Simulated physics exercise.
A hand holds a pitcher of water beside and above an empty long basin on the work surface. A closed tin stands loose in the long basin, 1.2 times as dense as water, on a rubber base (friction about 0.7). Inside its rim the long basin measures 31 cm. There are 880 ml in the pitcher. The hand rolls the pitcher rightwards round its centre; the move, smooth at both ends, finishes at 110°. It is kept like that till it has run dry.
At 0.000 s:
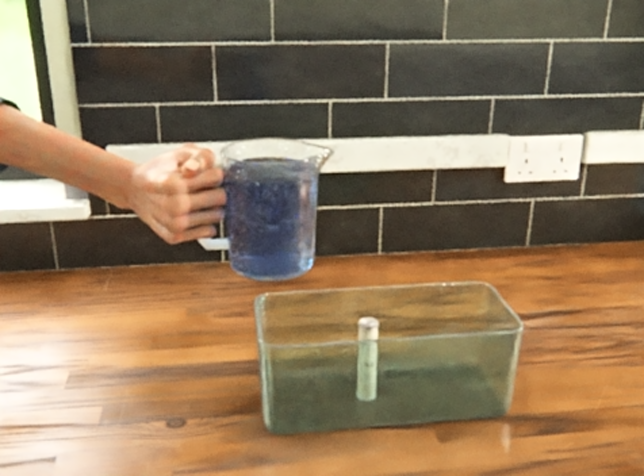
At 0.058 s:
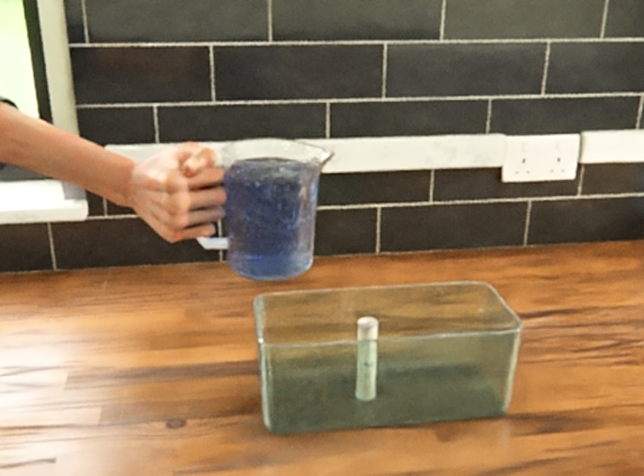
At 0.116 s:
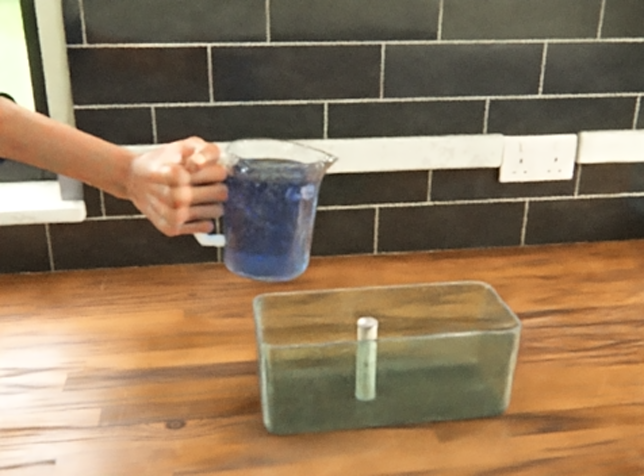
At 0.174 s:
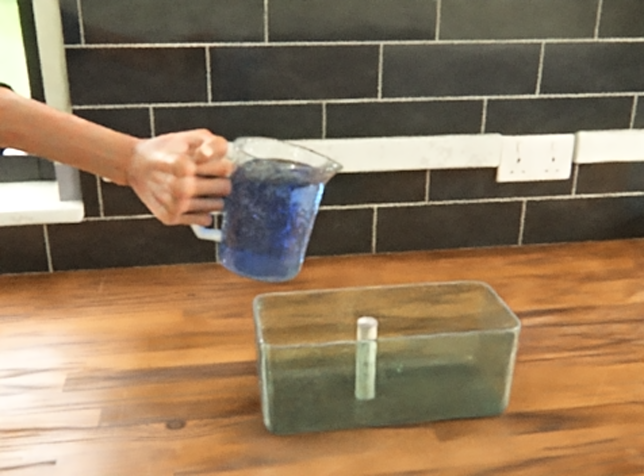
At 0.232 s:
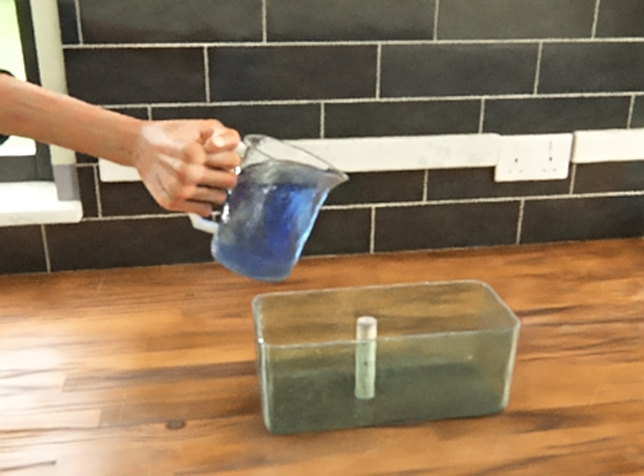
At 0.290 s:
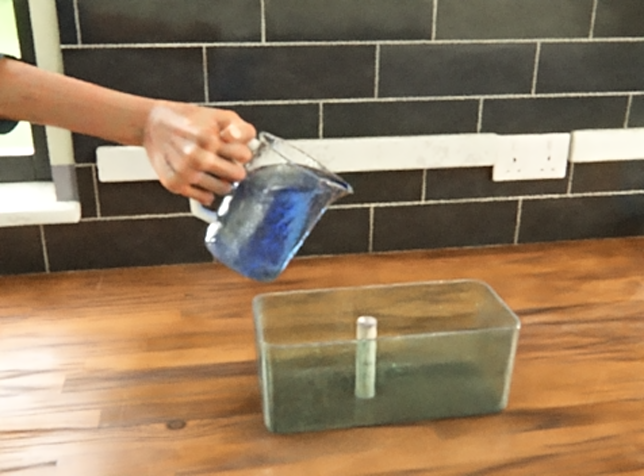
Hand holding a clear pitcher of blue liquid above a glass basin with a small upright cylinder, steadily tilting it rightwards.
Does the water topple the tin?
The tin topples.
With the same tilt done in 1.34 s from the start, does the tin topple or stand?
Then it topples.
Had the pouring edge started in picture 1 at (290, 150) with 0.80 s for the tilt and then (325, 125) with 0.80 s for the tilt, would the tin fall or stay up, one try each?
First it topples; then it falls.
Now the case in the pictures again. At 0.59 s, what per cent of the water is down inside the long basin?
Near 16 in a hundred.
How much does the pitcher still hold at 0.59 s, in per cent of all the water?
Some 62 per cent.
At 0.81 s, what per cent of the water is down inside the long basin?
Some 72 per cent.
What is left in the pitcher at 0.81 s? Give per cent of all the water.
Near 14 in a hundred.
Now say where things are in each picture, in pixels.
Tilt 0°; pouring edge (334, 150); surface from (225, 169) to (317, 166); the long basin's rim runs from (258, 321) to (506, 306); the tin's top is at (368, 326), in the first frame.
Tilt 1°; pouring edge (335, 152); surface from (225, 168) to (316, 167), in the second frame.
Tilt 6°; pouring edge (338, 157); surface from (230, 167) to (319, 169), in the third frame.
Tilt 12°; pouring edge (343, 165); surface from (232, 170) to (325, 171), in the fourth frame.
Tilt 21°; pouring edge (349, 176); surface from (230, 189) to (335, 174), in the fifth frame.
Tilt 32°; pouring edge (353, 191); surface from (227, 197) to (348, 182), in the sixth frame.
Then, 0.59 s in, the tilt is 93° and 62 per cent is still to pour; the tin stands where it began.
Then, 0.81 s in, the tilt is 110° and 15 per cent is still to pour; the tin stands where it began.
Then, 1.05 s in, the tilt is 110° and 1 per cent is still to pour; the tin lies on its side.
Then, 1.30 s in, the tilt is 110° and 0 per cent is still to pour; the tin lies on its side.
Finally, the tin lies on its side.
